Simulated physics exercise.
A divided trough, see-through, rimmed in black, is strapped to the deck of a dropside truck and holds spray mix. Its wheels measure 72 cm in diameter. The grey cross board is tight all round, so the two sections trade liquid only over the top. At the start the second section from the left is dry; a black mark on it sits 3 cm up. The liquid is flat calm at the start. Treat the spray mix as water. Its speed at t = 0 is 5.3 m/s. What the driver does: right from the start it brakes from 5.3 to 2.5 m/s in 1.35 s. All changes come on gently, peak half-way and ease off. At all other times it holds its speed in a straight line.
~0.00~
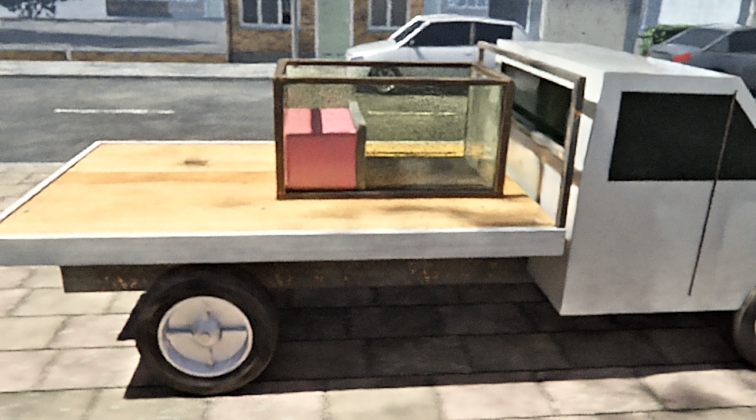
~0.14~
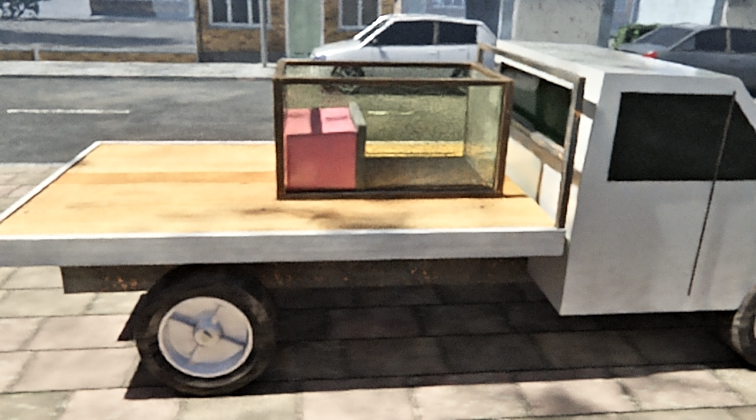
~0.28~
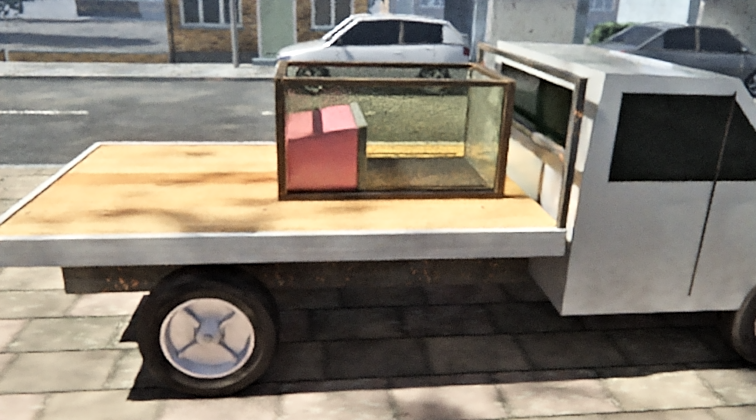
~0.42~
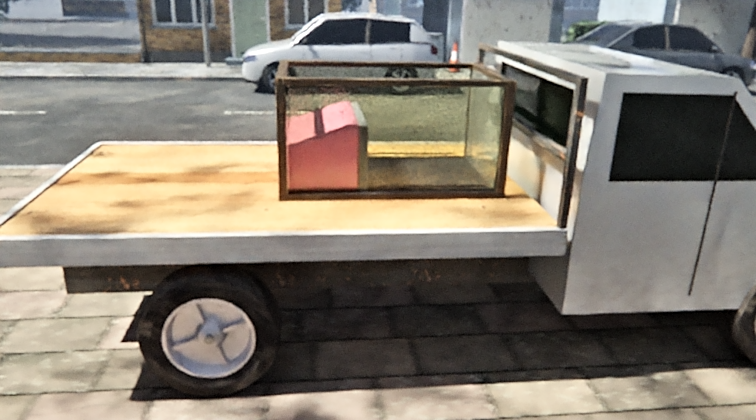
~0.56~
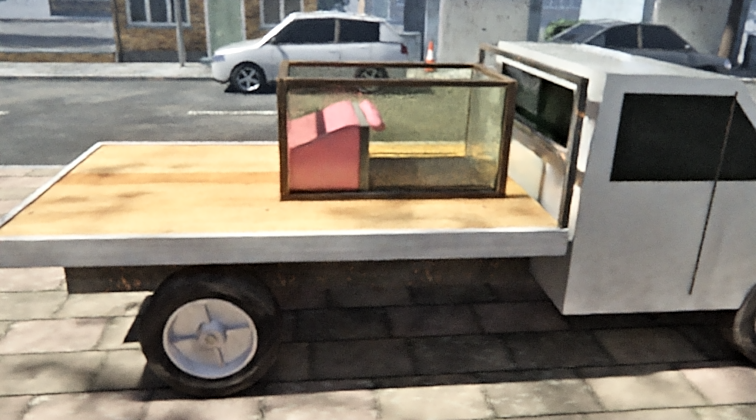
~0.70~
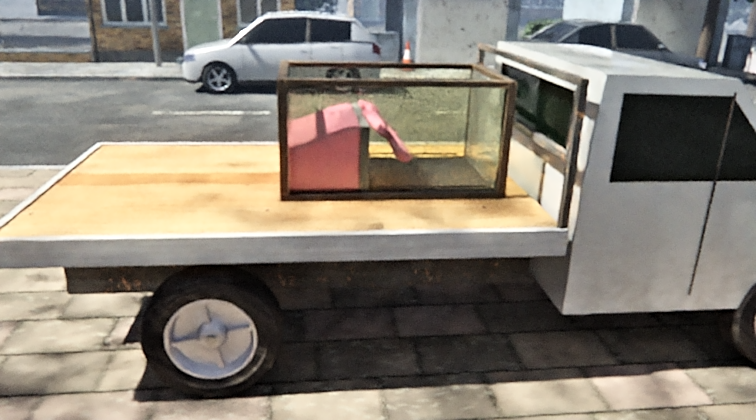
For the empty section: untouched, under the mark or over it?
At rest it is under the mark.
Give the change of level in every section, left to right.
In cm: 1 down, 1 up.
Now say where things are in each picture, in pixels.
In the first frame, sections from the left stand at (323, 110), dry; board top at (362, 125); the front is on the right, levels are read along the far wall; a wheel hub at (204, 342).
In the second frame, sections from the left stand at (323, 110), dry.
In the third frame, sections from the left stand at (324, 110), dry.
In the fourth frame, sections from the left stand at (324, 108), dry.
In the fifth frame, sections from the left stand at (325, 109), dry.
In the sixth frame, sections from the left stand at (325, 110), barely wet; a wheel hub at (210, 344).
Then, 1.10 s in, left to right it is 33, 1 cm deep.
Then, 1.50 s in, left to right it is 33, 1 cm deep.
Then, 2.00 s in, left to right it is 33, 1 cm deep.
Then, 4.34 s in, left to right it is 33, 1 cm deep.
